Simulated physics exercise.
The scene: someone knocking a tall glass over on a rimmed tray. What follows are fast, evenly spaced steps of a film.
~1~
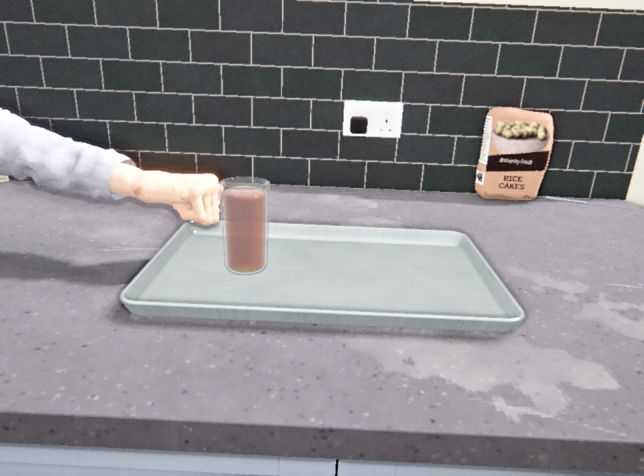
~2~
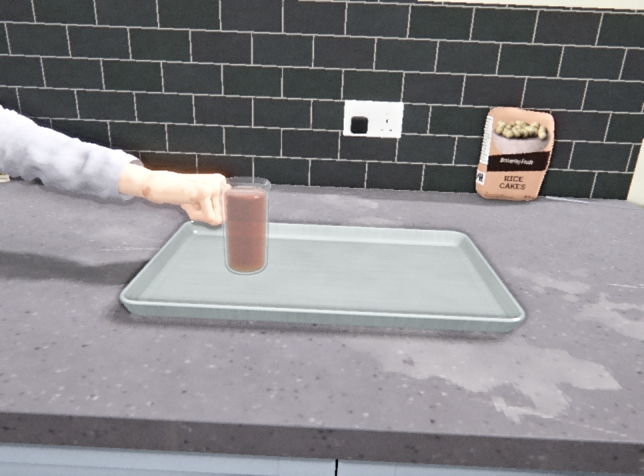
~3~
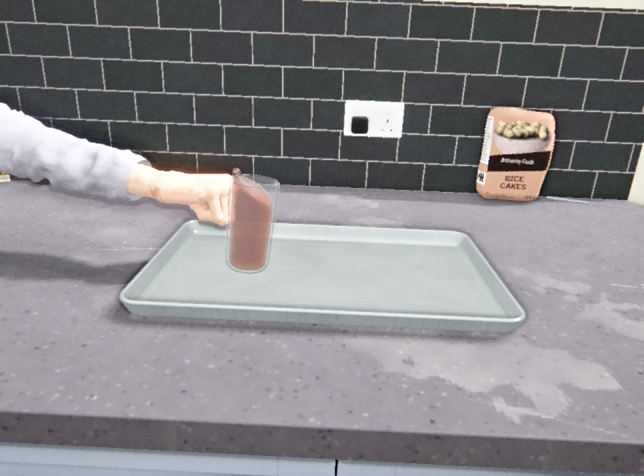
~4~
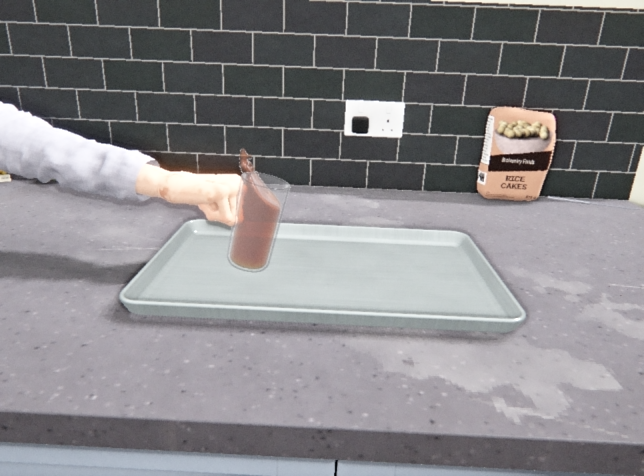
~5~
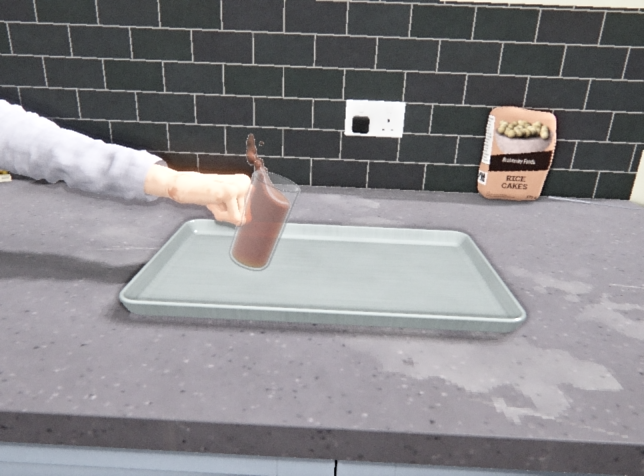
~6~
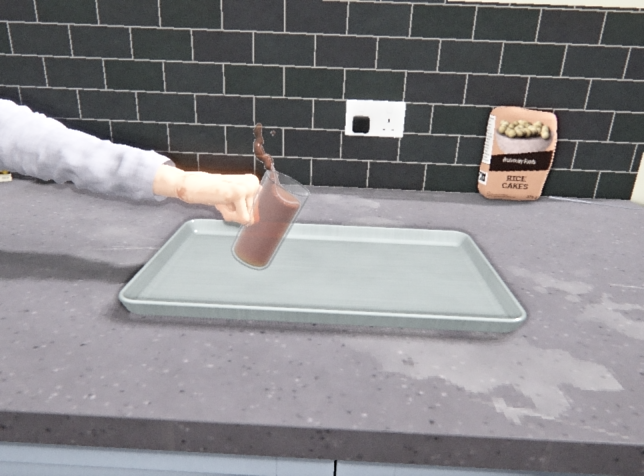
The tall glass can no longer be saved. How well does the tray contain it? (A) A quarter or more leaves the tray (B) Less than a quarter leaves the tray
A quarter or more leaves the tray (A).
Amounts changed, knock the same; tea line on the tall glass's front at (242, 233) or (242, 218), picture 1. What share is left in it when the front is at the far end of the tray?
60 % and 55 %.
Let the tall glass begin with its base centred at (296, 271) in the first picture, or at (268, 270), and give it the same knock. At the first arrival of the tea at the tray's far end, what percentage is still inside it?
About 60 per cent, then about 55 per cent.
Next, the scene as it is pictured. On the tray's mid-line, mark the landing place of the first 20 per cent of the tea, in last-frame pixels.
Around (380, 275).
A moment on, the tall glass lies on its side and 86 per cent is in the glass, 2 on the tray and 12 above or beyond its rim.
Next, the tall glass lies on its side and 47 per cent is in the glass, 46 on the tray and 7 above or beyond its rim.
Then the tall glass lies on its side and 28 per cent is in the glass, 50 on the tray and 22 above or beyond its rim.
Later the tall glass lies on its side and 16 per cent is in the glass, 49 on the tray and 35 above or beyond its rim.
At rest 65 per cent is held by tray and glass, 35 is off the tray.
